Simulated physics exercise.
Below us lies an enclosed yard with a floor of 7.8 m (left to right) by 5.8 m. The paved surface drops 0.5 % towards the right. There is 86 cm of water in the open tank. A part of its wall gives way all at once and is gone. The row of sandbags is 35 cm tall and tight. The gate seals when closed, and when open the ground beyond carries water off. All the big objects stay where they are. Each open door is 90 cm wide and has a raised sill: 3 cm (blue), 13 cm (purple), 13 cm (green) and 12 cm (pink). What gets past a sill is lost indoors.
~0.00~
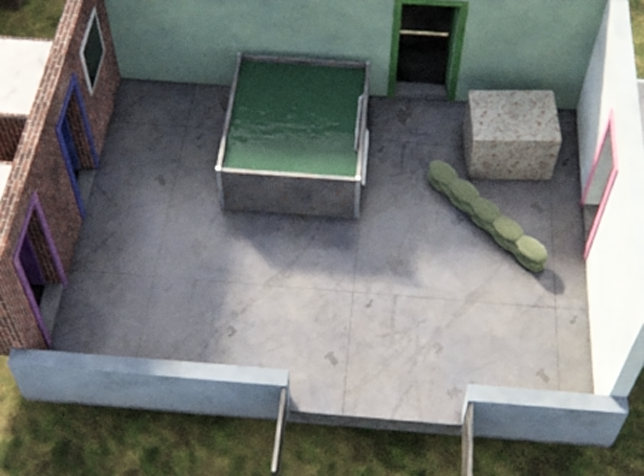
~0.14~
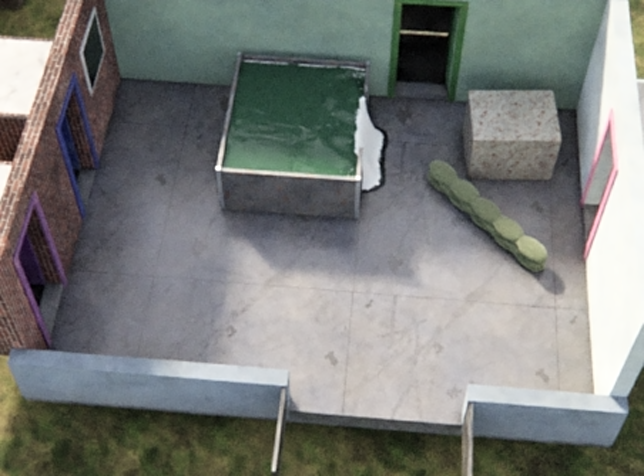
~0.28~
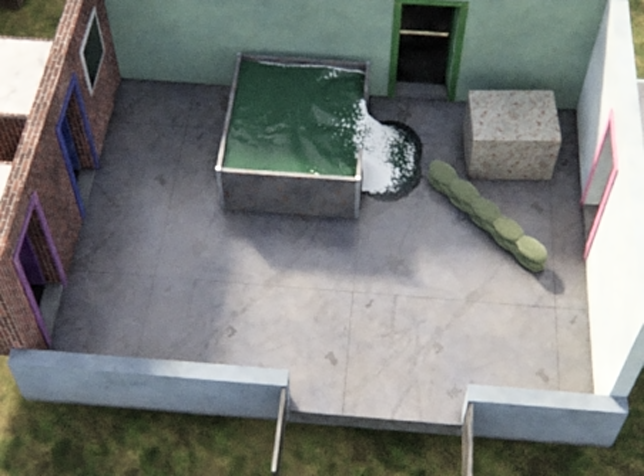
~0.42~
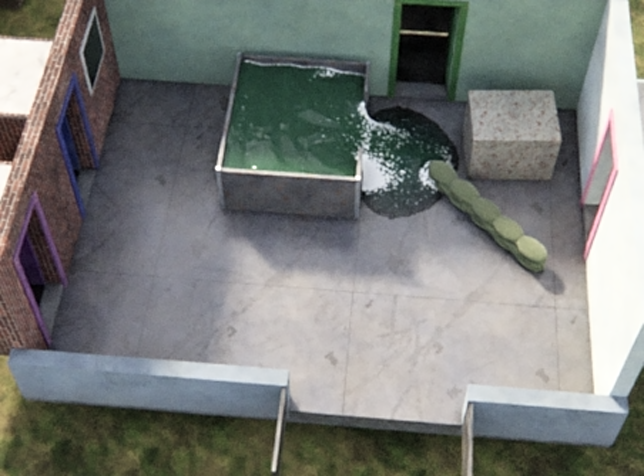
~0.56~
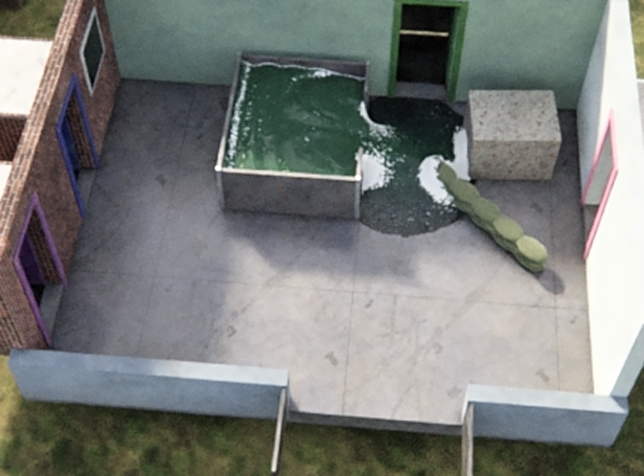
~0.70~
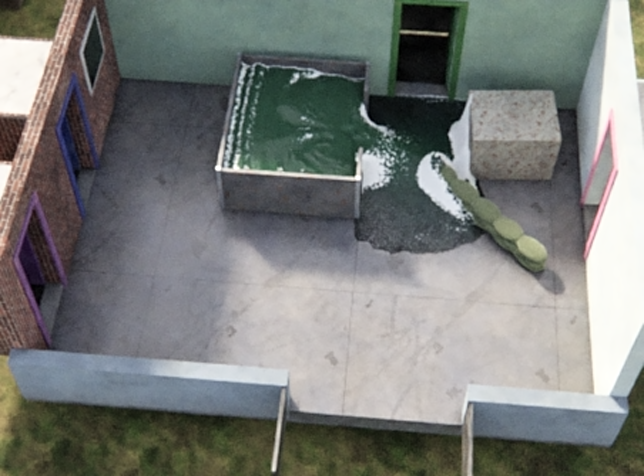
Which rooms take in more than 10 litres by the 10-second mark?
Within that time: At the blue door it does not reach the limit; at the purple door it keeps below the limit; at the green door it goes over the limit; at the pink door it exceeds the limit.
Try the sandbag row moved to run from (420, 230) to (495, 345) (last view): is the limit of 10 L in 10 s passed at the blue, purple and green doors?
Against that limit: Blue over, purple not over, green over.
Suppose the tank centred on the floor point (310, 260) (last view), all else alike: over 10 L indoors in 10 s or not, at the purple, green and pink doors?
Against that limit: Purple past it, green not over, pink under.
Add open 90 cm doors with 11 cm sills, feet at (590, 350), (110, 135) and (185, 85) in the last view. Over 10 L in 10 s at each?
In turn: Over, not over, under.
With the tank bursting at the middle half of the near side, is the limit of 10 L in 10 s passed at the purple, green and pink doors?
Against that limit: Purple over, green not over, pink under.
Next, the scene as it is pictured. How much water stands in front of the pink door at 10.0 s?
About 13.5 cm.
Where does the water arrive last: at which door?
It is the purple one.
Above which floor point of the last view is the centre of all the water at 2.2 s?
At about (373, 172).
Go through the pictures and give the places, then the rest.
Still water, 86 cm deep, in the open tank at (296, 118), in the first picture.
The front is at (372, 188), 0.6 m from the gap at (360, 144); 0.3 m2 of floor is under water; 86 cm left at the back of the open tank, in the second picture.
Water pours out at (360, 146) and has run 1.0 m, to (412, 136); typically 14 cm deep outside, 86 cm at the open tank's back, in the third picture.
Water pours out at (360, 147) and has run 1.5 m, to (452, 153); typically 12 cm deep outside, 84 cm at the open tank's back, in the fourth picture.
Water pours out at (360, 147) and has run 1.9 m, to a hidden place; typically 8 cm deep outside, 76 cm at the open tank's back, in the fifth picture.
The front is at a hidden place, 2.4 m from the gap at (360, 145); 4.9 m2 of floor is under water; 72 cm left at the back of the open tank, in the sixth picture.
After 1.4 s water covers 25 % of the floor and is deepest (62 cm) near (455, 159); blue door not reached, purple door not reached, green door 24 cm at the sill, 8 L in, pink door not reached.
After 2.2 s water covers 40 % of the floor and is deepest (52 cm) near (455, 159); blue door not reached, purple door not reached, green door 29 cm at the sill, 105 L in, pink door 21 cm at the sill, 14 L in.
After 3.5 s water covers 40 % of the floor and is deepest (38 cm) near (455, 159); blue door not reached, purple door not reached, green door 25 cm at the sill, 245 L in, pink door 17 cm at the sill, 53 L in.
After 6.0 s water covers 65 % of the floor and is deepest (24 cm) near (593, 420); blue door 1 cm at the sill, 0 L in, purple door not reached, green door 18 cm at the sill, 358 L in, pink door 13 cm at the sill, 100 L in.
After 10.0 s water covers 95 % of the floor and is deepest (16 cm) near (593, 408); blue door 8 cm at the sill, 4 L in, purple door 10 cm at the sill, 0 L in, green door 10 cm at the sill, 385 L in, pink door 14 cm at the sill, 130 L in.
